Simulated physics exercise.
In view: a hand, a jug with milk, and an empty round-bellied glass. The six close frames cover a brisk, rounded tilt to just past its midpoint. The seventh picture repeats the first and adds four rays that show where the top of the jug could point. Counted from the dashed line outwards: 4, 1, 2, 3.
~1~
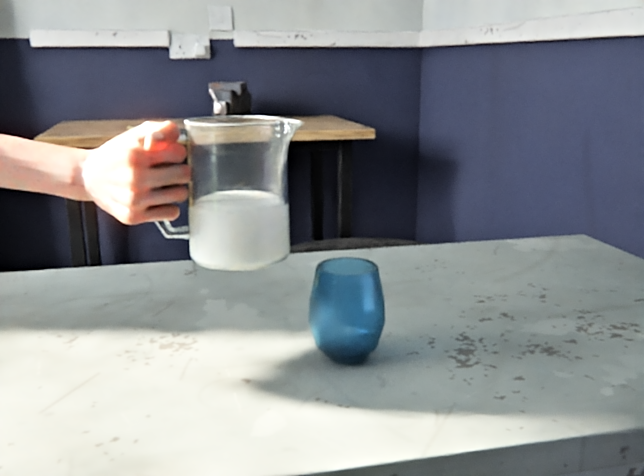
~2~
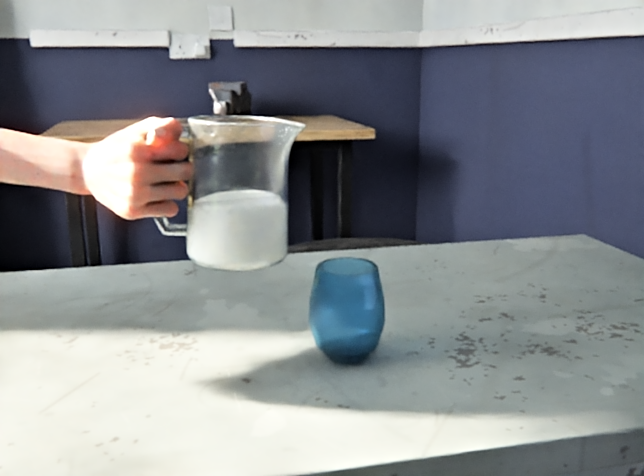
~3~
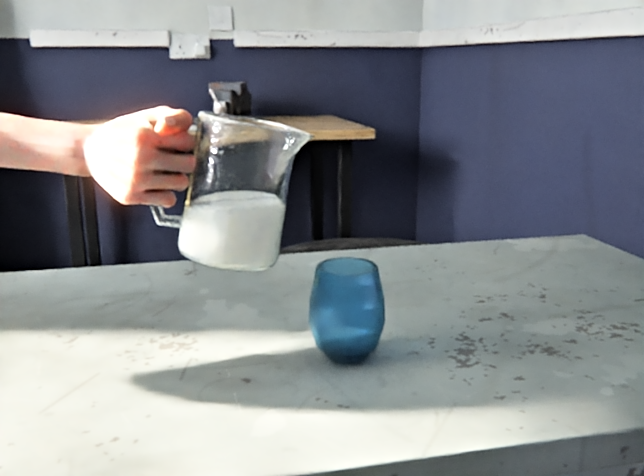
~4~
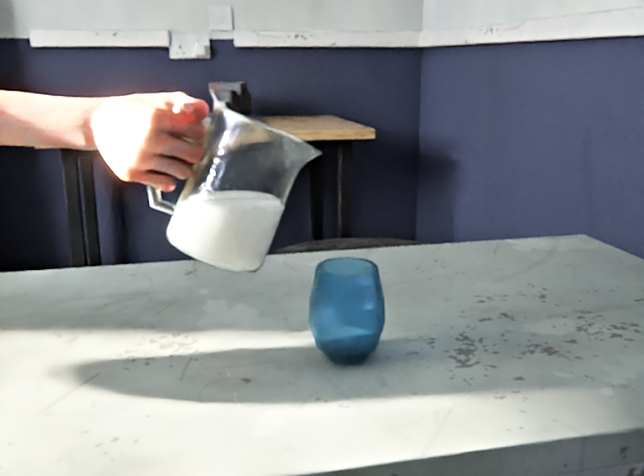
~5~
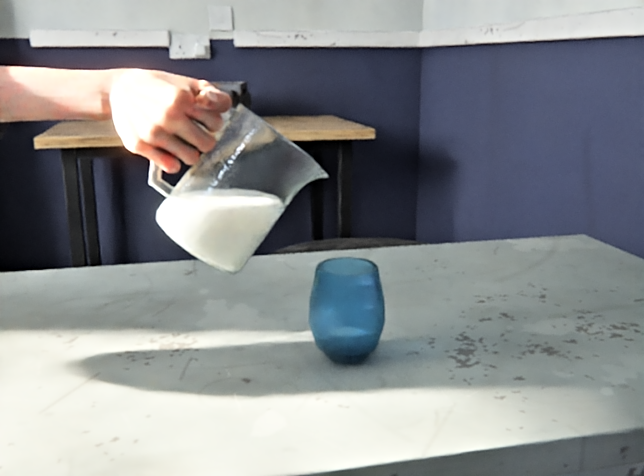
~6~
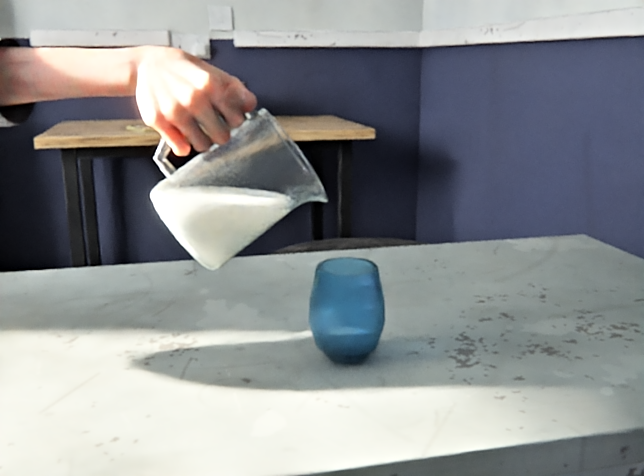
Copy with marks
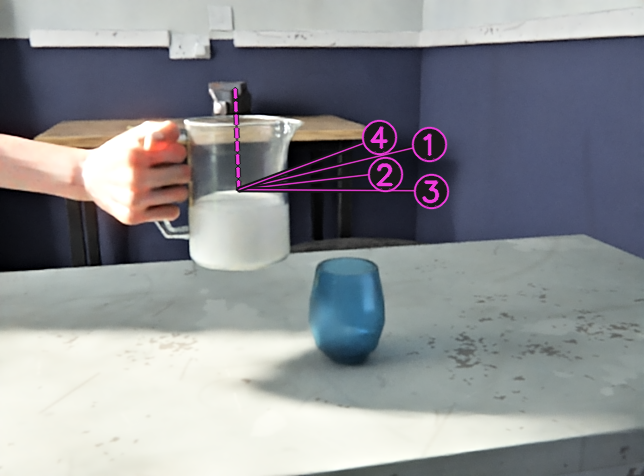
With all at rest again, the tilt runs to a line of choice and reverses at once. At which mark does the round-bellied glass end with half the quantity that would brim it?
The answer is line 1.
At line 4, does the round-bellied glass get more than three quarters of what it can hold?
No, less.
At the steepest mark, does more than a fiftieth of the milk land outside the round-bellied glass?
Yes.
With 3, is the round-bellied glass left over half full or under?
Over half.
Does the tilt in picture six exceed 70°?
No, it does not.
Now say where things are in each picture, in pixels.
In the first frame, upright, lip at (301, 122); rim of the round-bellied glass round (347, 265); nothing has left yet.
In the second frame, tipped about 3°, lip at (304, 125); nothing has left yet.
In the third frame, tipped about 11°, lip at (312, 135); nothing has left yet.
In the fourth frame, tipped about 23°, lip at (321, 152); nothing has left yet.
In the fifth frame, tipped about 38°, lip at (327, 175); nothing has left yet.
In the sixth frame, tipped about 55°, lip at (326, 199); nothing has left yet.
In magenta, 1 at (413, 147); 2 at (368, 174); 3 at (414, 190); 4 at (363, 143).
With 1, the round-bellied glass ends with about 46 % of what it can hold; 4 % of the milk is spilt.
With 2, the round-bellied glass ends with about 65 % of what it can hold; 5 % of the milk is spilt.
With 3, the round-bellied glass ends with about 77 % of what it can hold; 10 % of the milk is spilt.
With 4, the round-bellied glass ends with about 30 % of what it can hold.
